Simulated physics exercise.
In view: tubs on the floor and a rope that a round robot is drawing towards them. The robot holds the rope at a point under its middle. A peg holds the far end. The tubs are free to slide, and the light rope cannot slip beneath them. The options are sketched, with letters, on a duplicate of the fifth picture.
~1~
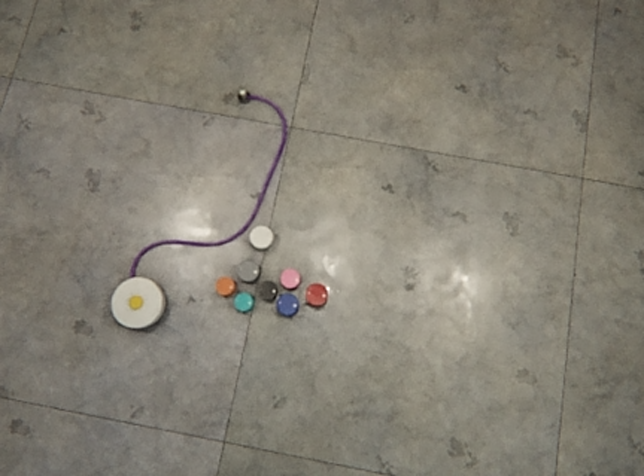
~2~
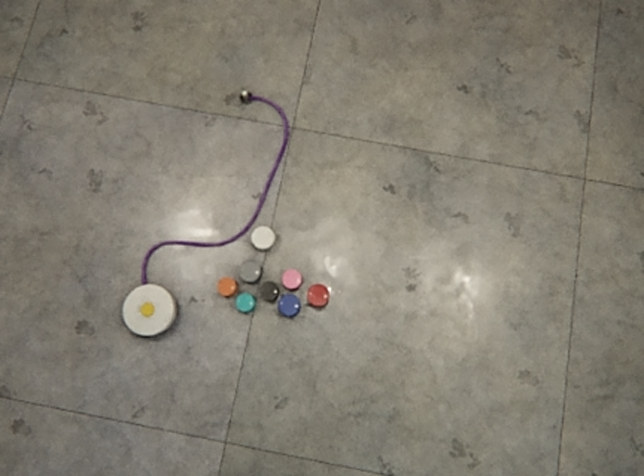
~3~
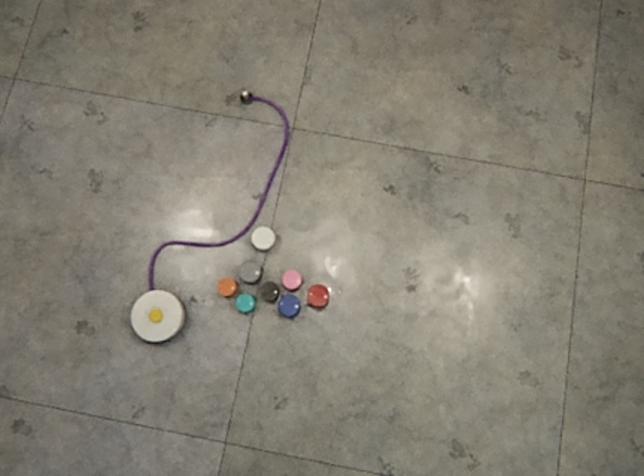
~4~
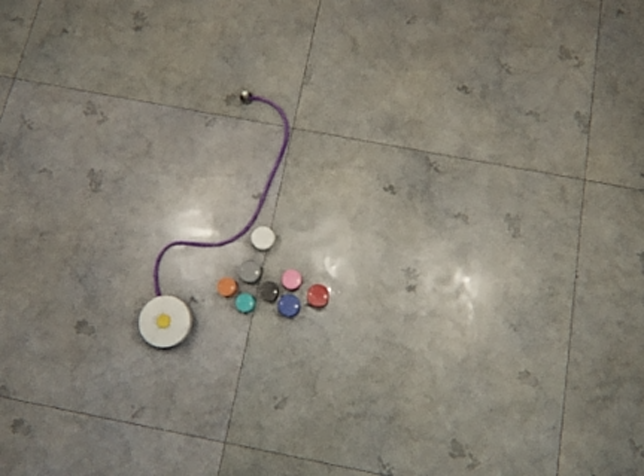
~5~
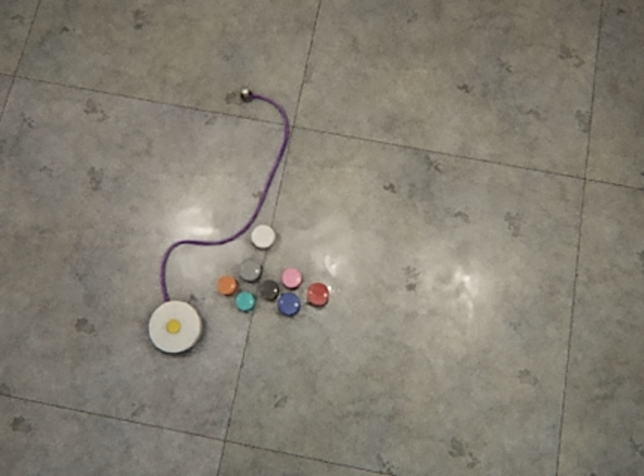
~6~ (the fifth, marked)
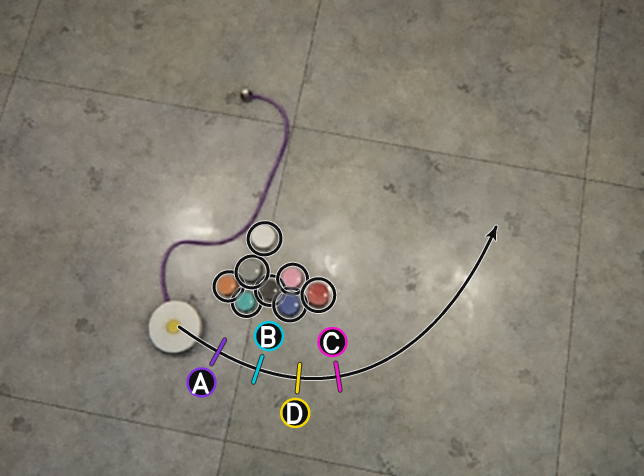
A round white robot pulls a purple rope slowly down and right beside small, still coloured tubs.
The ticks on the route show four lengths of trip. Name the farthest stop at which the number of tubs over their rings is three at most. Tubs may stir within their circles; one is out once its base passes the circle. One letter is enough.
Mark C.
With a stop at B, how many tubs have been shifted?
The count is none.
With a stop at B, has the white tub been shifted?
No.
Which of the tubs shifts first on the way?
Orange.
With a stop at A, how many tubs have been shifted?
The count is none.
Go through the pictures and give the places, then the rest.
The first frame shows turquoise tub (244, 302); black tub (268, 291); orange tub (226, 287).
The second frame shows robot (151, 310); grey tub (251, 272).
The third frame shows robot (159, 316); pink tub (292, 280).
The fourth frame shows robot (167, 321); white tub (264, 239).
The fifth frame shows robot (177, 327); turquoise tub (246, 301); black tub (270, 290); orange tub (228, 286).
On the copy, A at (218, 352); B at (258, 369); C at (338, 377); D at (298, 378); the route from (179, 327) via (372, 367) to (496, 227).
On C. First, robot (228, 358).
Then, robot (285, 377).
Finally, robot (338, 377); orange tub (238, 285); one over the rings.
By contrast, A is within the limit but short; B is within the limit but short; D is within the limit but short.
